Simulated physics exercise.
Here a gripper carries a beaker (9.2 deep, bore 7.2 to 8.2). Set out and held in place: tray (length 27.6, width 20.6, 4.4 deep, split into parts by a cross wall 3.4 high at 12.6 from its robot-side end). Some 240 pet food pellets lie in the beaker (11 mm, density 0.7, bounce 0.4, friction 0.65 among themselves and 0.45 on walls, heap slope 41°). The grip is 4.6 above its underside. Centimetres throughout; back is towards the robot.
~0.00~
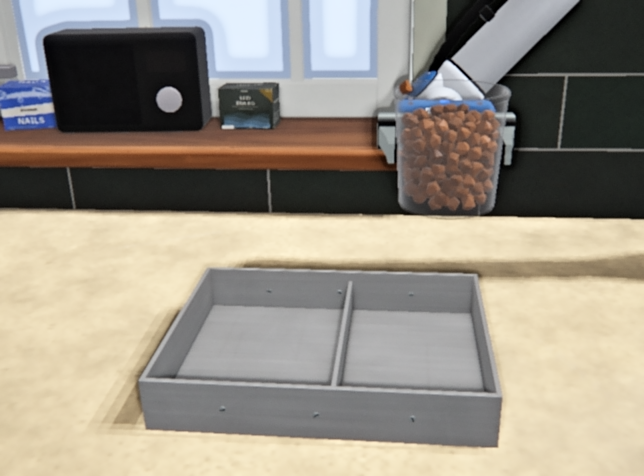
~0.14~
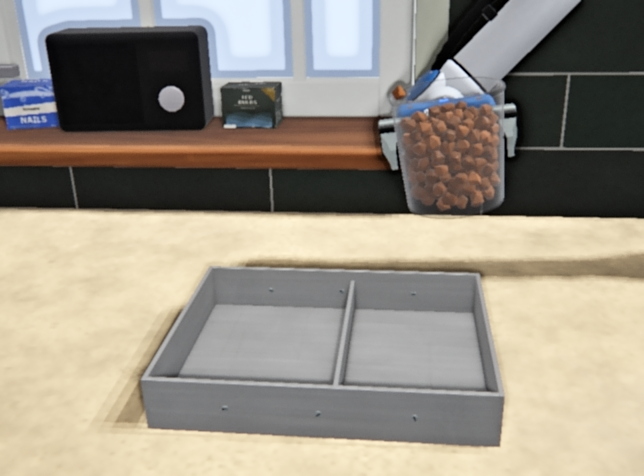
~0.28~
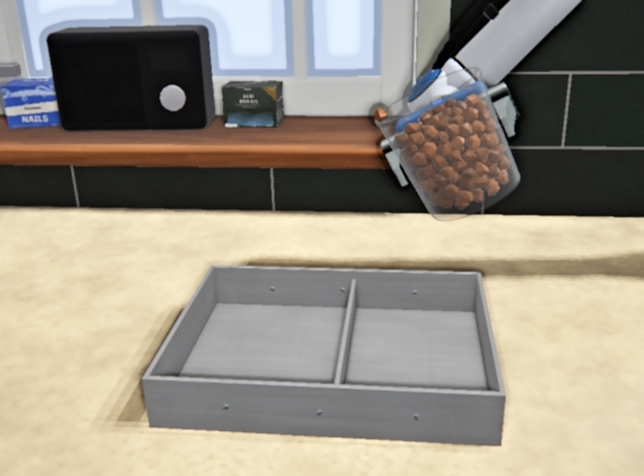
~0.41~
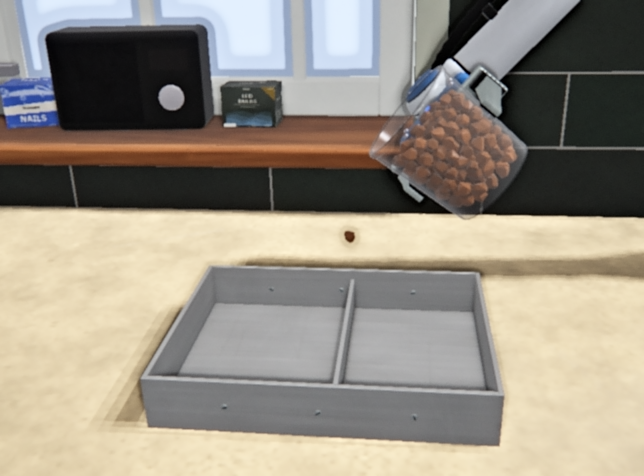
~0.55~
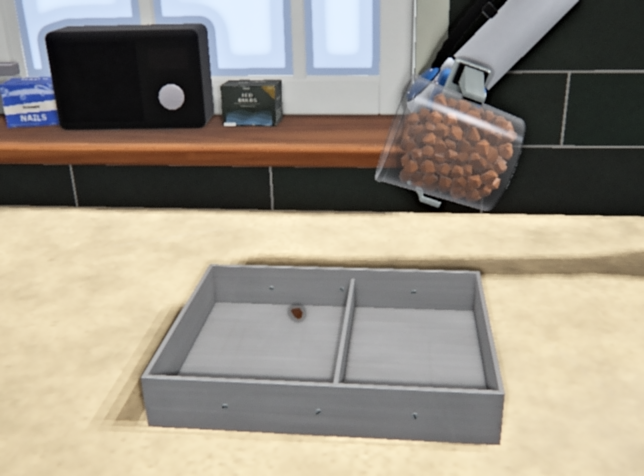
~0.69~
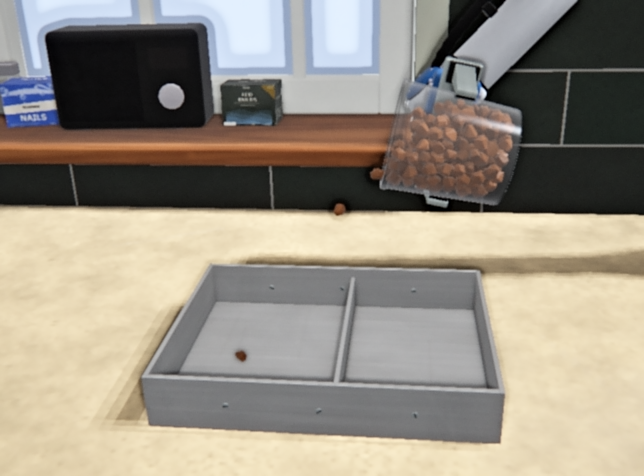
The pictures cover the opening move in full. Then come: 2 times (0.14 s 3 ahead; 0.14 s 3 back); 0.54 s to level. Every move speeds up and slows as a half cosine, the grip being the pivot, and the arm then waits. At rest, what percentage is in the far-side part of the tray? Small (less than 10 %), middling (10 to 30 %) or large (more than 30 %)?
Share in the far-side part of the tray: Middling (10 to 30 %).
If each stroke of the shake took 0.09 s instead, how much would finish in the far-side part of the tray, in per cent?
It would be near 45 per cent.
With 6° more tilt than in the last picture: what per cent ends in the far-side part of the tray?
About 25 per cent.
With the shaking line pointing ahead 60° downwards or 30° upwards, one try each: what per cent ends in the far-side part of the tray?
About 5 and 20 per cent.
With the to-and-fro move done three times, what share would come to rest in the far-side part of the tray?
Then about 25 per cent.
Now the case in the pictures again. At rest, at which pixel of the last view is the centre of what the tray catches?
At about (304, 350).
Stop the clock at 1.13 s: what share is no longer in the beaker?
About 15 per cent by then.
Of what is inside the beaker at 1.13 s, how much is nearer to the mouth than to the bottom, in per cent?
About 45 per cent.
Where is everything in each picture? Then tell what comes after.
In the first picture, beaker middle at (448, 150), level; upper third of the load around (448, 128), from x 405 to 495, top at y 90; 241 in the beaker.
In the second picture, beaker middle at (451, 149), tilted 7° forward; upper third of the load around (453, 127), from x 400 to 495, top at y 95.
In the third picture, beaker middle at (452, 148), tilted 27° forward; upper third of the load around (454, 128), from x 380 to 505, top at y 100.
In the fourth picture, beaker middle at (451, 148), tilted 51° forward; upper third of the load around (453, 128), from x 350 to 510, top at y 95; 240 in the beaker, 1 in flight or on a rim.
In the fifth picture, beaker middle at (451, 147), tilted 71° forward; upper third of the load around (453, 126), from x 295 to 510, top at y 100; 240 in the beaker, 1 in the far-side part.
In the sixth picture, beaker middle at (451, 146), tilted 78° forward; upper third of the load around (461, 128), from x 240 to 510, top at y 105; 239 in the beaker, 1 in the far-side part, 1 in flight or on a rim.
By 1.13 s, tilted 78° forward, highest piece 23 above the table; 203 in the beaker, 19 in the far-side part, 12 in the robot-side part, 7 in flight or on a rim.
By 1.57 s, tilted 28° forward, highest piece 24 above the table; 181 in the beaker, 42 in the far-side part, 18 in the robot-side part.
By 1.99 s, level, highest piece 25 above the table; 181 in the beaker, 42 in the far-side part, 18 in the robot-side part.
By 3.04 s, level, highest piece 25 above the table; 181 in the beaker, 42 in the far-side part, 18 in the robot-side part.
Final count, 181 in the beaker, 42 in the far-side part, 18 in the robot-side part. That is 17 % in the far-side part of the tray.
